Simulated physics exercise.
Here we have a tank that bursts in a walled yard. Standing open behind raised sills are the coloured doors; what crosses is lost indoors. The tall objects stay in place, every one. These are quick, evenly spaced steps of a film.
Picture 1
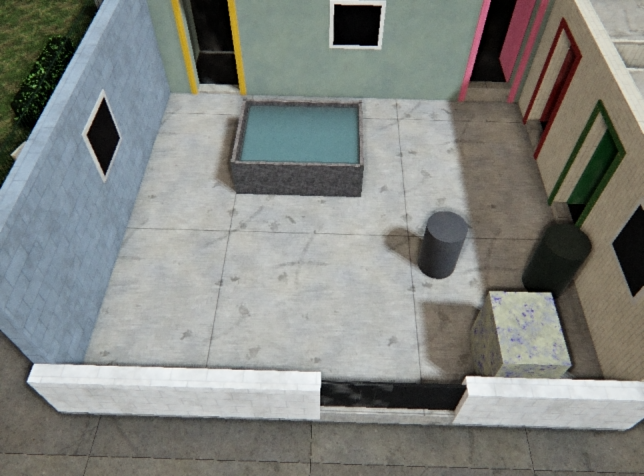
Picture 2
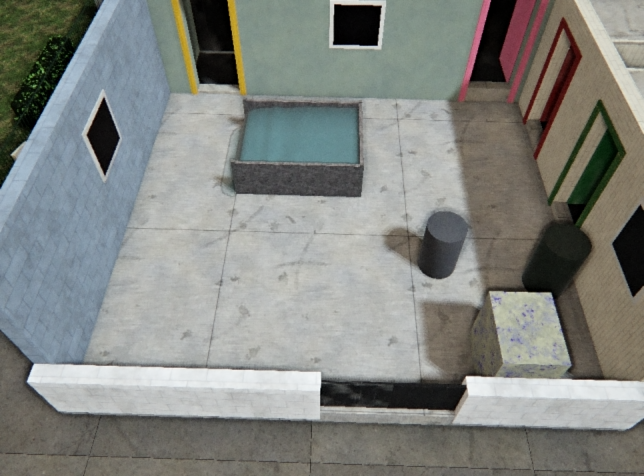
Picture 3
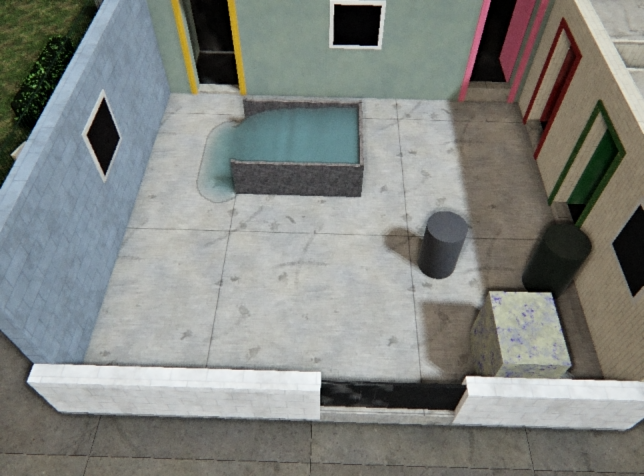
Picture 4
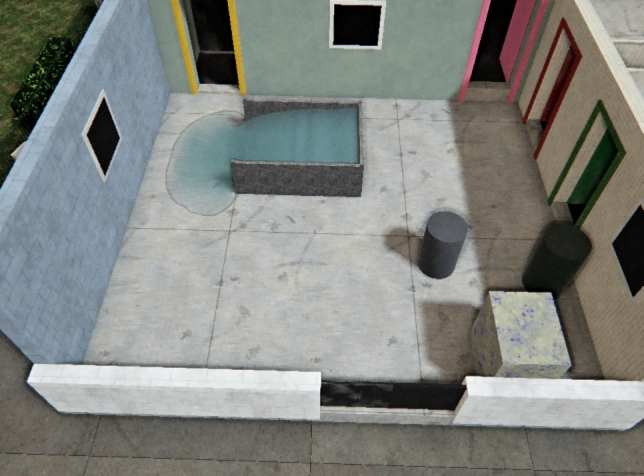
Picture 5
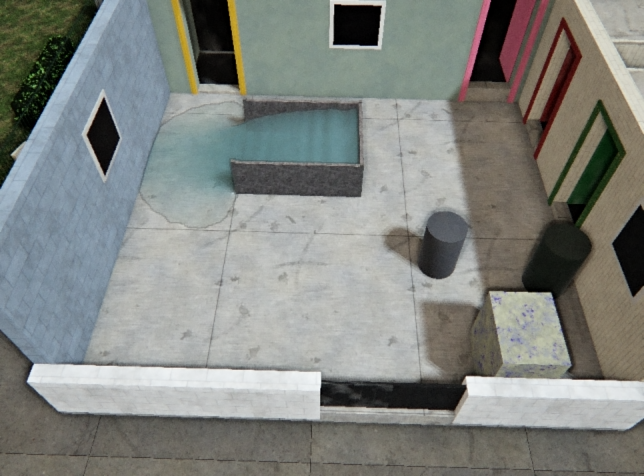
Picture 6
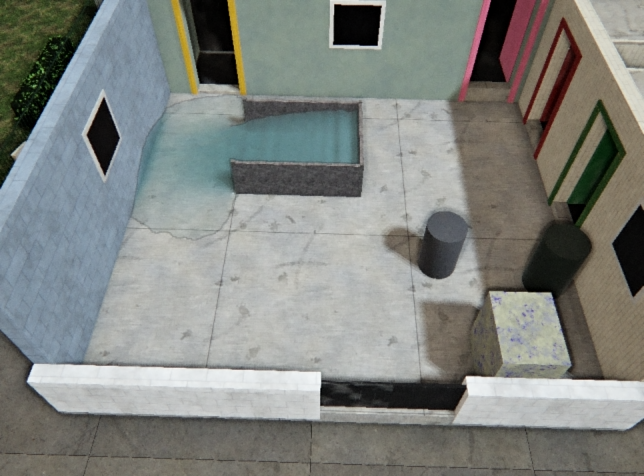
Walled yard with coloured doorways, water pouring from the left side of a stone tank and spreading over pale paving to the blue wall.
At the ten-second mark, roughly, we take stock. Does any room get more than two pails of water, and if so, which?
Outcome: The green door doesn't get too much water coming through; the red door doesn't get too much water coming through; the yellow door gets too much water coming through; the pink door doesn't get too much water coming through.
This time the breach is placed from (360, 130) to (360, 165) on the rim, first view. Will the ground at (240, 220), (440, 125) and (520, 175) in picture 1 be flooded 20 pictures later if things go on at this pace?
Point by point: Untouched, swamped and swamped.
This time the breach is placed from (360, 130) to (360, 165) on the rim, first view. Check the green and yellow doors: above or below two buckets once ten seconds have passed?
Green overflows; yellow does not overflow.
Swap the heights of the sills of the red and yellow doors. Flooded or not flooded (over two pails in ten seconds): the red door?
Red door: Exceeds the limit.
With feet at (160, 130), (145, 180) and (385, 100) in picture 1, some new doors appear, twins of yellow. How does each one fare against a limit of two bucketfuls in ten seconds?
Taking them as listed, the first gets past the limit, the second gets past the limit and the third doesn't reach the limit.
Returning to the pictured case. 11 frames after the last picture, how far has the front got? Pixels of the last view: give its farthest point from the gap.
The wet edge reaches furthest near (76, 387).
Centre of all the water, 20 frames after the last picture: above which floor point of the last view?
I'd mark it close to (223, 189).
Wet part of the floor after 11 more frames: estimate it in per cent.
It comes out near 25 percent.
A moment on, water covers 15 % of the floor; the green door not reached, the red door not reached, the yellow door wet at the sill, nothing in, the pink door not reached.
Next, water covers 25 % of the floor; the green door not reached, the red door not reached, the yellow door under two buckets in, the pink door not reached.
Then, water covers 45 % of the floor; the green door not reached, the red door not reached, the yellow door far over two buckets in, the pink door not reached.
Later, water covers 70 % of the floor; the green door wet at the sill, nothing in, the red door wet at the sill, nothing in, the yellow door far over two buckets in, the pink door wet at the sill, nothing in.
In the end, water covers 95 % of the floor; the green door under two buckets in, the red door wet at the sill, nothing in, the yellow door far over two buckets in, the pink door wet at the sill, nothing in.
